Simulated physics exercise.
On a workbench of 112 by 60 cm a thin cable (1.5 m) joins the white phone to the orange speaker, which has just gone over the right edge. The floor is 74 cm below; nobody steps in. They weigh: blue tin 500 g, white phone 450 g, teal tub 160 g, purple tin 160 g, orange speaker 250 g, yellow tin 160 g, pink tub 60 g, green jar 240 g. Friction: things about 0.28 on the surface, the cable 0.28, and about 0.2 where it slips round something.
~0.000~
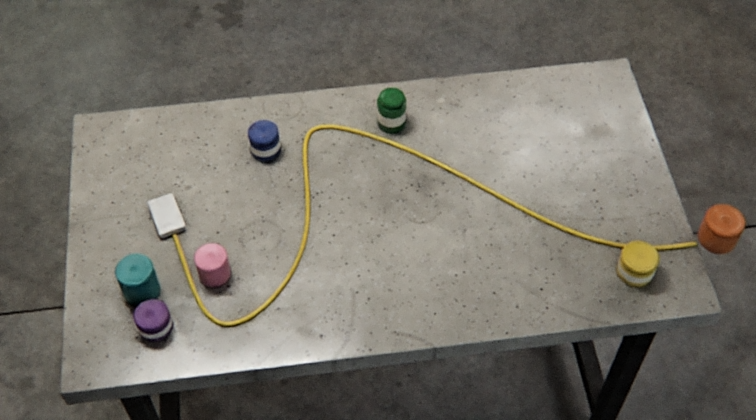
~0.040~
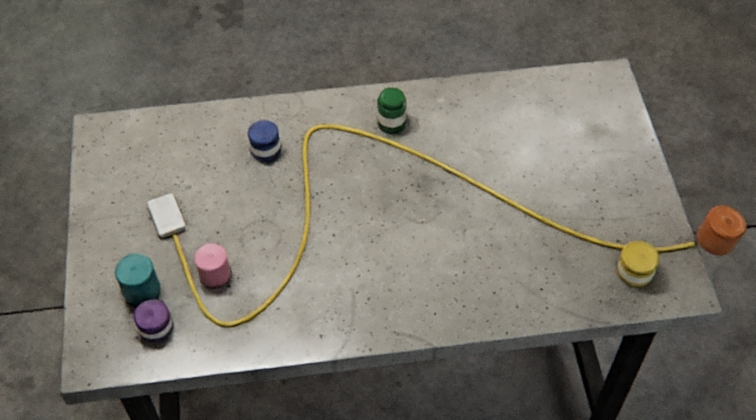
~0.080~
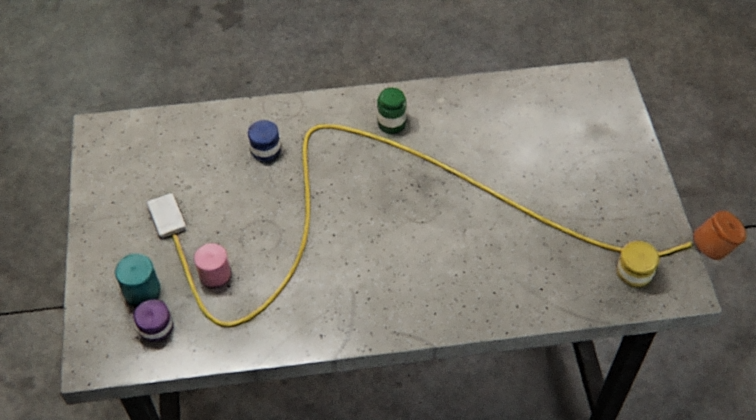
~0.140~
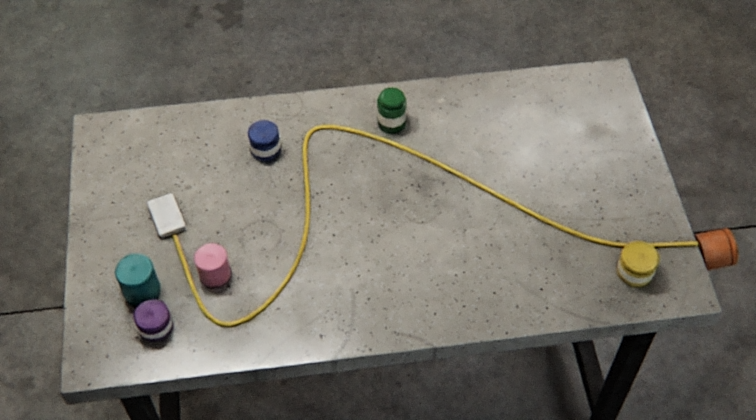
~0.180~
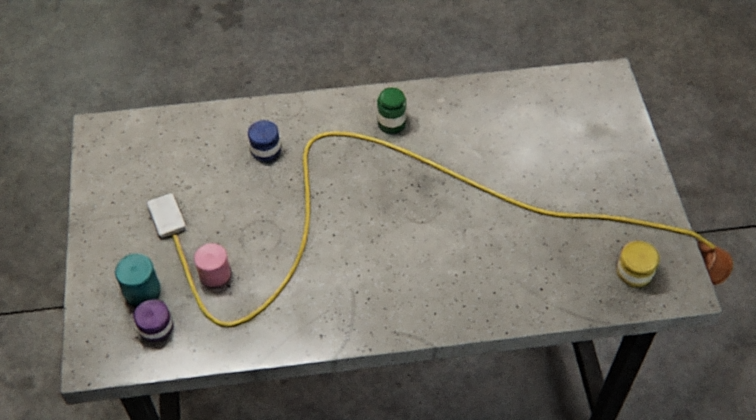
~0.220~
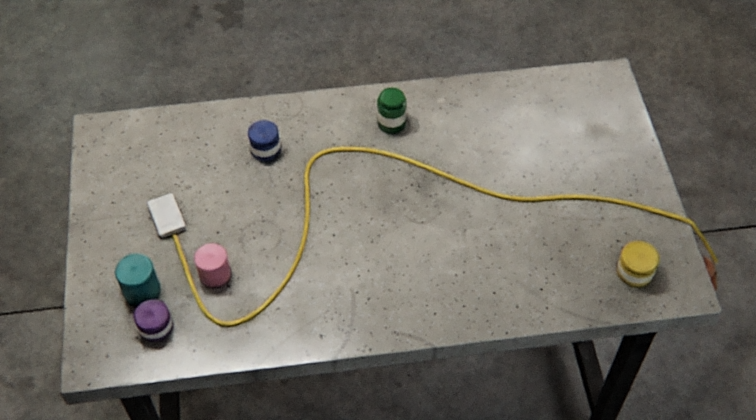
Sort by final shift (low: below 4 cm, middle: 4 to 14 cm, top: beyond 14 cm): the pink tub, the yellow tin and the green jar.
In order: The pink tub ends far away; the yellow tin barely shifts; the green jar barely shifts.
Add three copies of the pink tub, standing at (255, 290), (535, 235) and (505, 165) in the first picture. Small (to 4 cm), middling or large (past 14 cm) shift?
In that order: Large, large, small.
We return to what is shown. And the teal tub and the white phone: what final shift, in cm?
Teal tub 0 cm, white phone 20 cm.
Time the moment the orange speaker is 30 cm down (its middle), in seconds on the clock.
About: 0.32 s.
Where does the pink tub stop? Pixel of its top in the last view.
Near (382, 140).
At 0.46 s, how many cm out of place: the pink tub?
About: Pink tub 10 cm.
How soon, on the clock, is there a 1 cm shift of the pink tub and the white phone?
About: Pink tub 0.40 s, white phone 0.46 s.
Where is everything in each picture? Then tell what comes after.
The first frame shows pink tub (210, 256); yellow tin (641, 256); green jar (392, 96); cable runs through (472, 181) (329, 127) (305, 238) (202, 306).
The second frame shows orange speaker (726, 221); cable runs through (329, 126) (202, 306).
The third frame shows orange speaker (720, 236); cable runs through (329, 126) (202, 306).
The fourth frame shows orange speaker (715, 250); cable runs through (330, 127) (202, 306).
The fifth frame shows orange speaker (708, 263); cable runs through (640, 222) (342, 134) (202, 306).
The sixth frame shows pink tub (210, 256); yellow tin (641, 256); green jar (392, 96); cable runs through (675, 216) (518, 199) (366, 150) (304, 237) (202, 306).
After 0.5 s, the cable's tail end at (189, 234); pink tub on its side, 12 cm off its start, orange speaker over the edge, white phone 2 cm off its start.
After 0.7 s, the cable's tail end at (254, 213); pink tub on its side, 35 cm off its start, white phone 18 cm off its start, orange speaker over the edge.
After 1.0 s, the cable's tail end at (270, 216); pink tub on its side, 40 cm off its start at (380, 139), white phone 22 cm off its start at (286, 226), orange speaker over the edge.
After 1.2 s, the cable's tail end at (270, 216); pink tub on its side, 41 cm off its start, white phone 22 cm off its start, orange speaker over the edge.
After 2.4 s, the cable's tail end at (270, 216); pink tub on its side, 40 cm off its start at (382, 140), yellow tin 0 cm off its start at (641, 256), green jar 0 cm off its start at (392, 96), white phone 22 cm off its start at (286, 226).
